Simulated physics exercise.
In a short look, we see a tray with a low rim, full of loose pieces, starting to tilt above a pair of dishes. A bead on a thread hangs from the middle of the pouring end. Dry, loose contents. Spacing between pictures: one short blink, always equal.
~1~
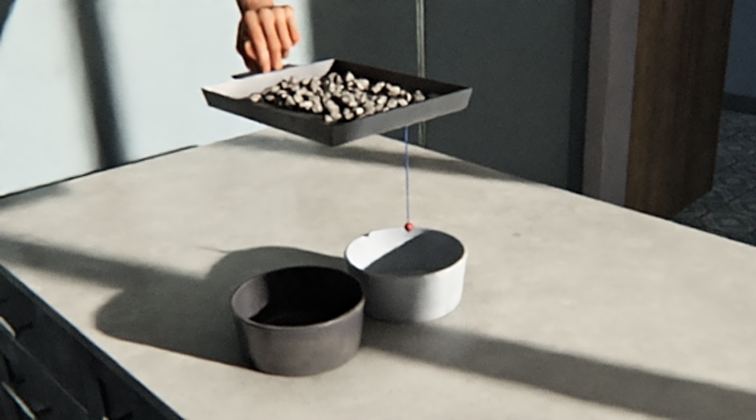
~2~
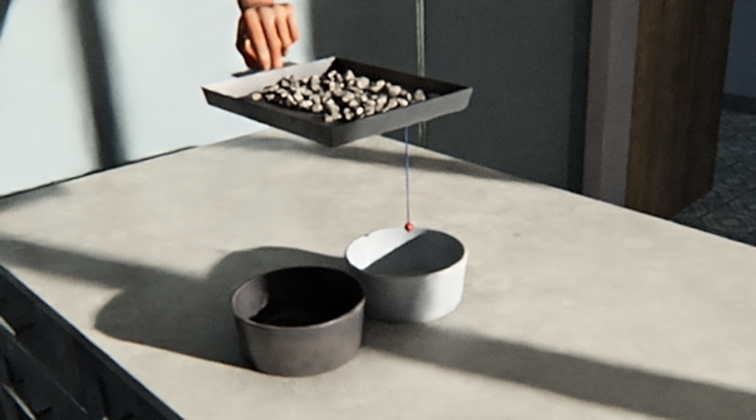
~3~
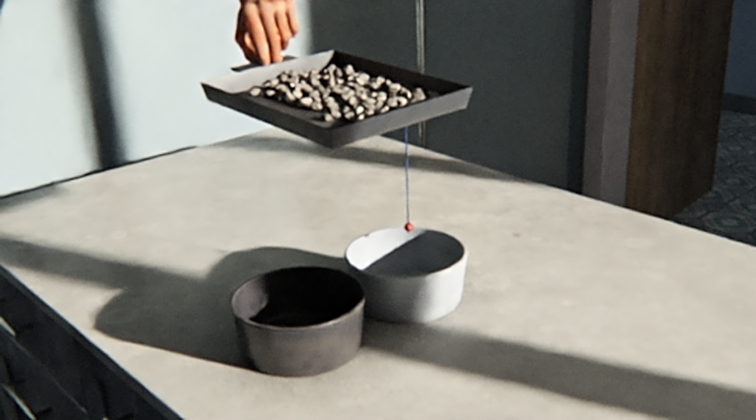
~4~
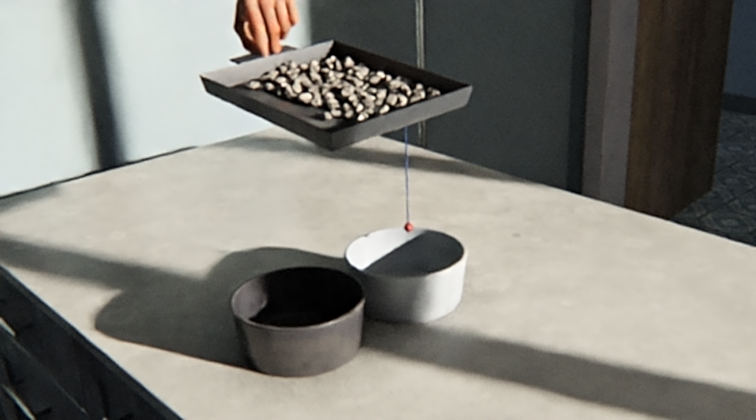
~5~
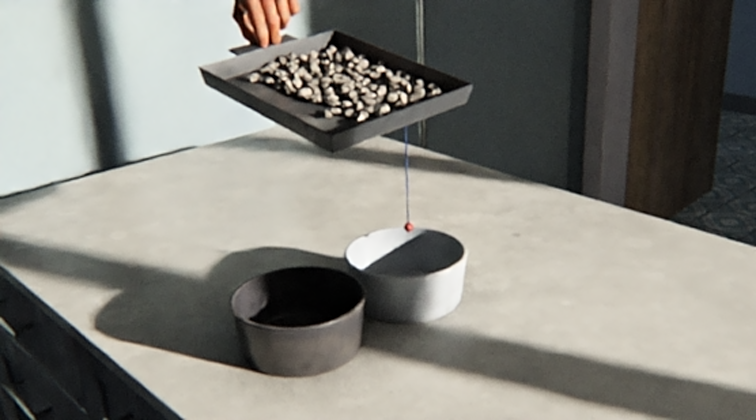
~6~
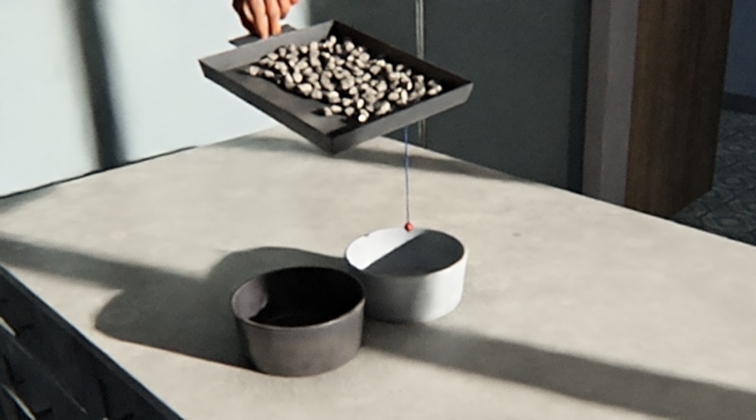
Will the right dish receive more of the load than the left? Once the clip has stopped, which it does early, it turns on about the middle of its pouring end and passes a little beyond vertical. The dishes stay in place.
Yes, the right dish does.
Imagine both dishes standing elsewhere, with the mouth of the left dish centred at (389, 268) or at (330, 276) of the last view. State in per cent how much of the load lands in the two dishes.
First 90 %, then 70 %.
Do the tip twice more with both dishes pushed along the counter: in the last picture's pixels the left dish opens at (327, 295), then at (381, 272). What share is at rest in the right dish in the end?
Roughly 40% on the first try and 0% on the second.
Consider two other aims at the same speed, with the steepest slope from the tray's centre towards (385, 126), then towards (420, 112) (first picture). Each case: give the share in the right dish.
Near 60 % and 0 %.
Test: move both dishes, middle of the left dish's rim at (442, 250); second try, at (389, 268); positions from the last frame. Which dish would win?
Try 1 - the dish at left; try 2 - the dish at left.
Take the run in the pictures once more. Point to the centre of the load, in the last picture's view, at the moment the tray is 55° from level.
Somewhere about (361, 114).
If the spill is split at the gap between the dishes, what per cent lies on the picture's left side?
Close to 40 per cent.
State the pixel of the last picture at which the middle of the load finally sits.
Resting centre, last picture - approx. (379, 308).
Soon after the last picture, tray tipped steeply; nearly all on the tray; a stray few in the air.
A little later, tray tipped right over; about half on the tray; a small part in the left dish; a small part in the right dish; a small part outside both; about a quarter in the air.
Later still, tray tipped past a quarter turn; about a quarter in the left dish; about half in the right dish; about a quarter outside both.
At rest, tray tipped past a quarter turn; about a quarter in the left dish; about half in the right dish; about a quarter outside both.
